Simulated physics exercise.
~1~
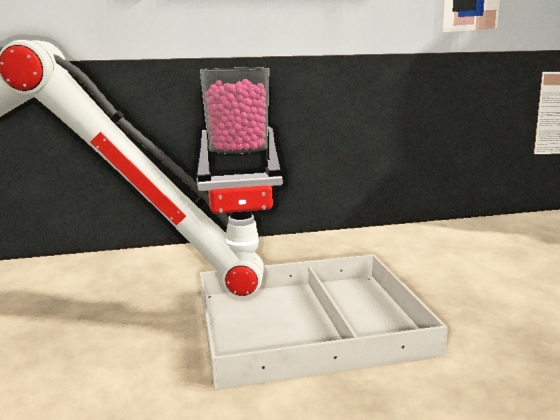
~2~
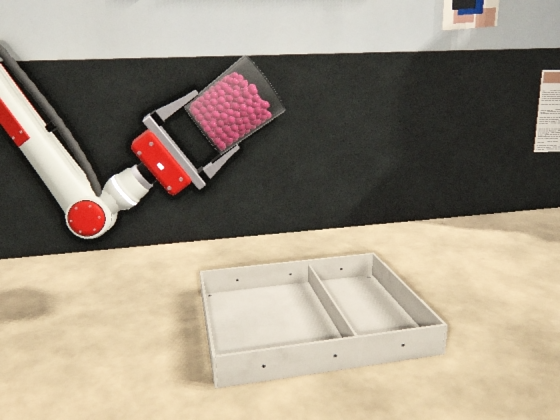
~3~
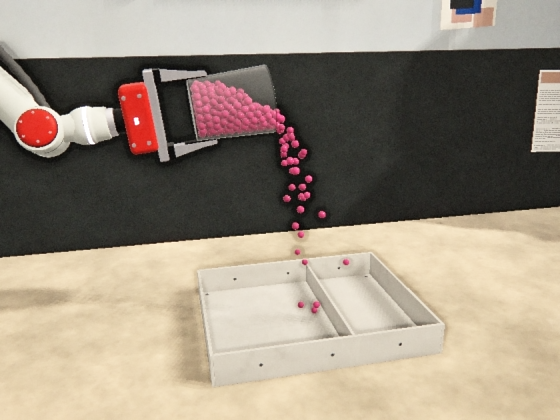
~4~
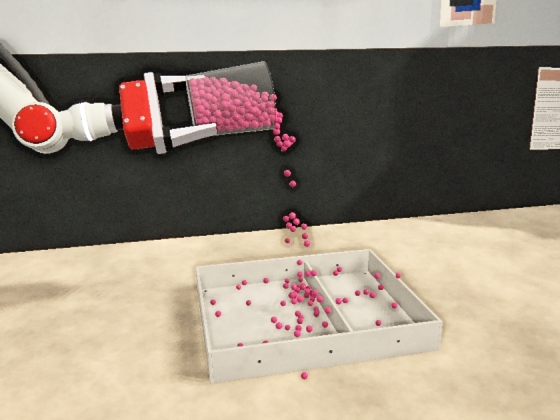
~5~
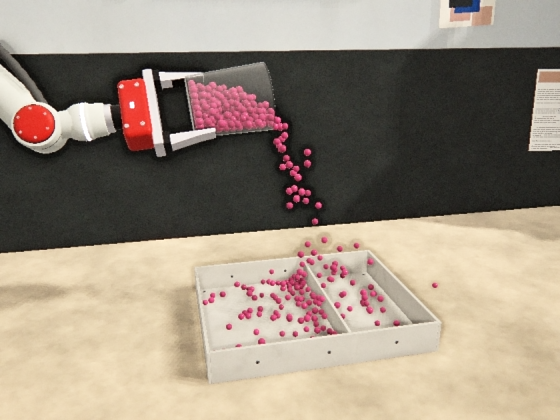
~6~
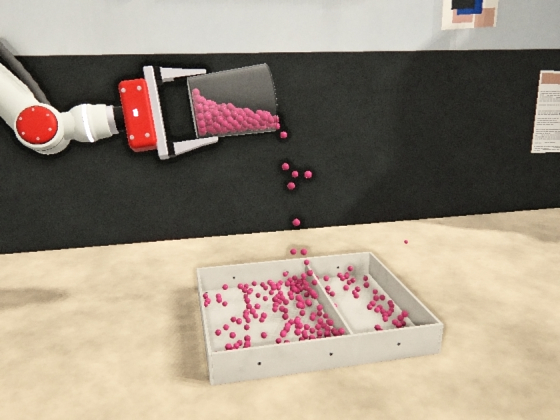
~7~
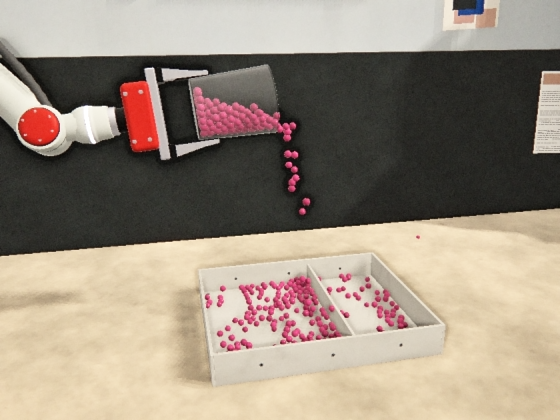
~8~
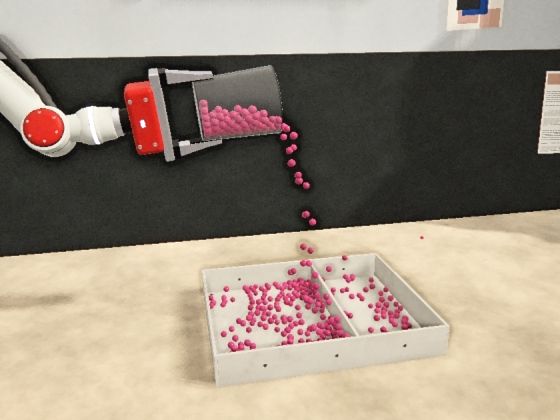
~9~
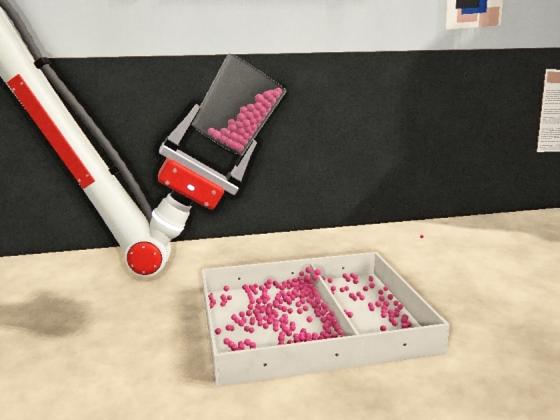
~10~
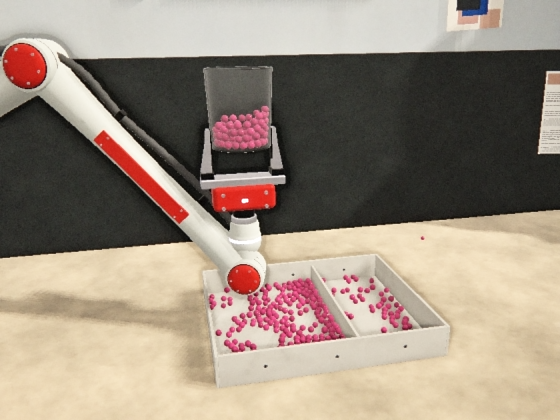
A robot arm tips a beaker, pours many pink beads into a divided tray, then rights it.
